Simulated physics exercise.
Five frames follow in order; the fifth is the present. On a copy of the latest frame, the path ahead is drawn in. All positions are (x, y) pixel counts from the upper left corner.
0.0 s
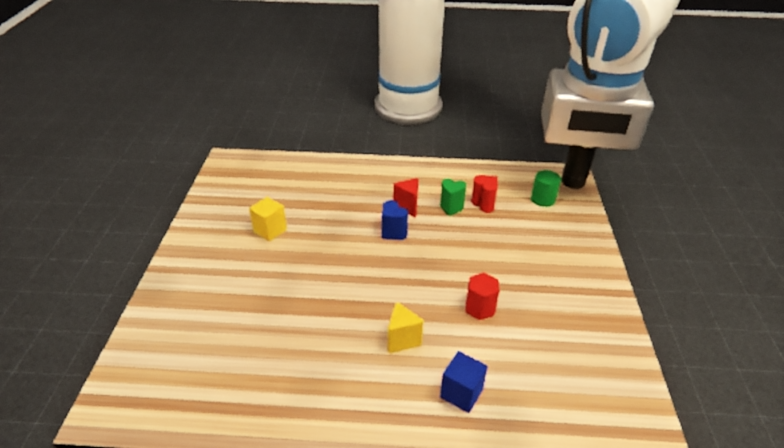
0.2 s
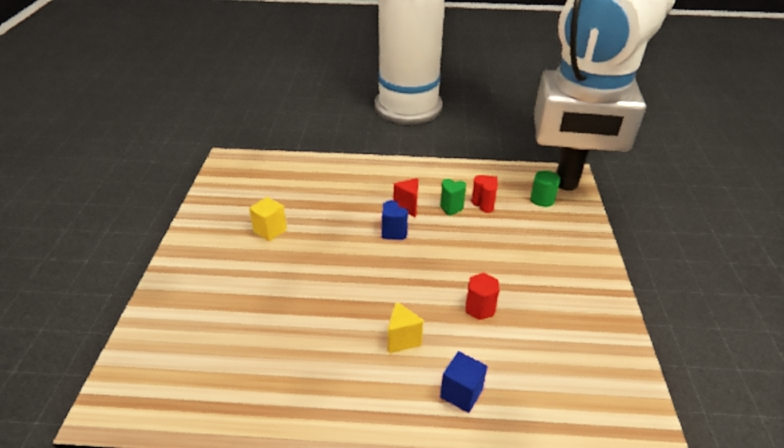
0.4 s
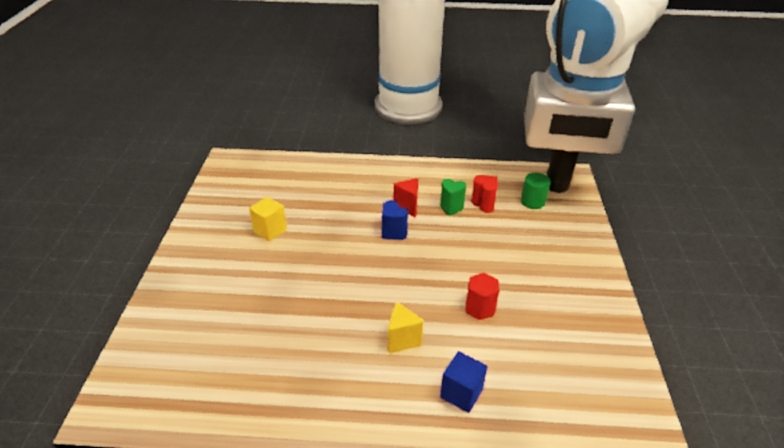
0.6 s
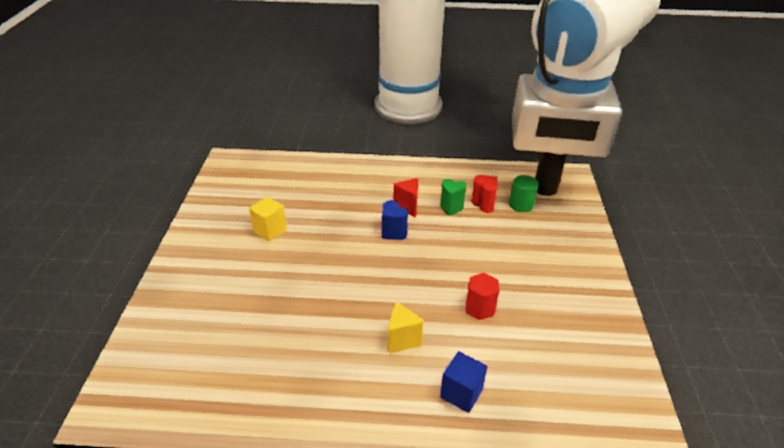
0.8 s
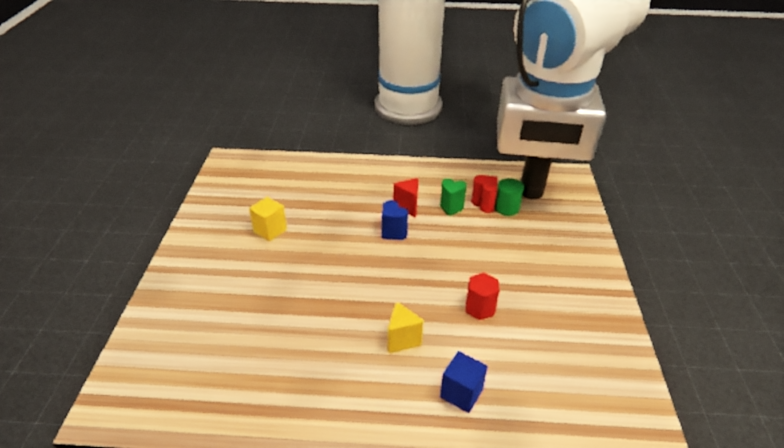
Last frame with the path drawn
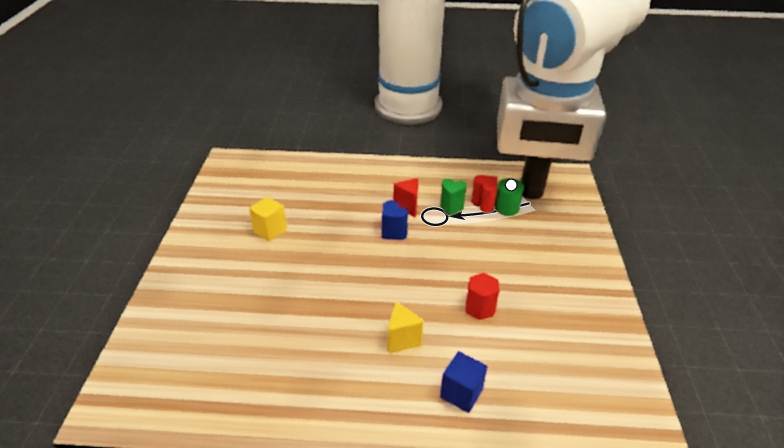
At first, a robot arm holds its dark post at the right of a green cylinder near the back right of a wooden board scattered with coloured blocks. The post moves left to the cylinder, then pushes it steadily left until it sits close beside the red heart-shaped block, while the other blocks stay still.
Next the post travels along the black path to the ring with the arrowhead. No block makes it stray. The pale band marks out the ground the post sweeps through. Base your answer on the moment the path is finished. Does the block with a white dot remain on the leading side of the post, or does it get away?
Fallen away.
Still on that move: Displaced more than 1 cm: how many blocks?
A group of three or more is moved.
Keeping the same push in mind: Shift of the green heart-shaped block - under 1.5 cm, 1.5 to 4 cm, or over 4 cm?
Travel: 1.5-4 cm.
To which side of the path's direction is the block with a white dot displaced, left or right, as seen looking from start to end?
Shifts left.
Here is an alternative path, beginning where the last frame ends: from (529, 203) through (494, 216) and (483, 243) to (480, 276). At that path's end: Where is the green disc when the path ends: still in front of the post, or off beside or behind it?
The post no longer has it in front.
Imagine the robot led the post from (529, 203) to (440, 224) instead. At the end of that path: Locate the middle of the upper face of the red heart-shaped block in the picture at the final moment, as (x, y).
It should be at (467, 179) by then.
Drawn move, from (529, 203) over (500, 210) and (468, 215) to (435, 217); the dot is on the green disc.
What follows on the original path. One third of the way, post (501, 200); green heart-shaped block (448, 184); red heart-shaped block (471, 181), turned 45° clockwise; green disc (482, 195).
Two thirds of the way, post (469, 204); green heart-shaped block (441, 182), turned 40° anticlockwise; red heart-shaped block (463, 178), turned 60° clockwise; green disc (455, 204).
At the end, post (436, 206); red three-sided block still; green heart-shaped block (429, 180), turned 20° clockwise; red heart-shaped block (462, 178), turned 65° clockwise; green disc (439, 210).
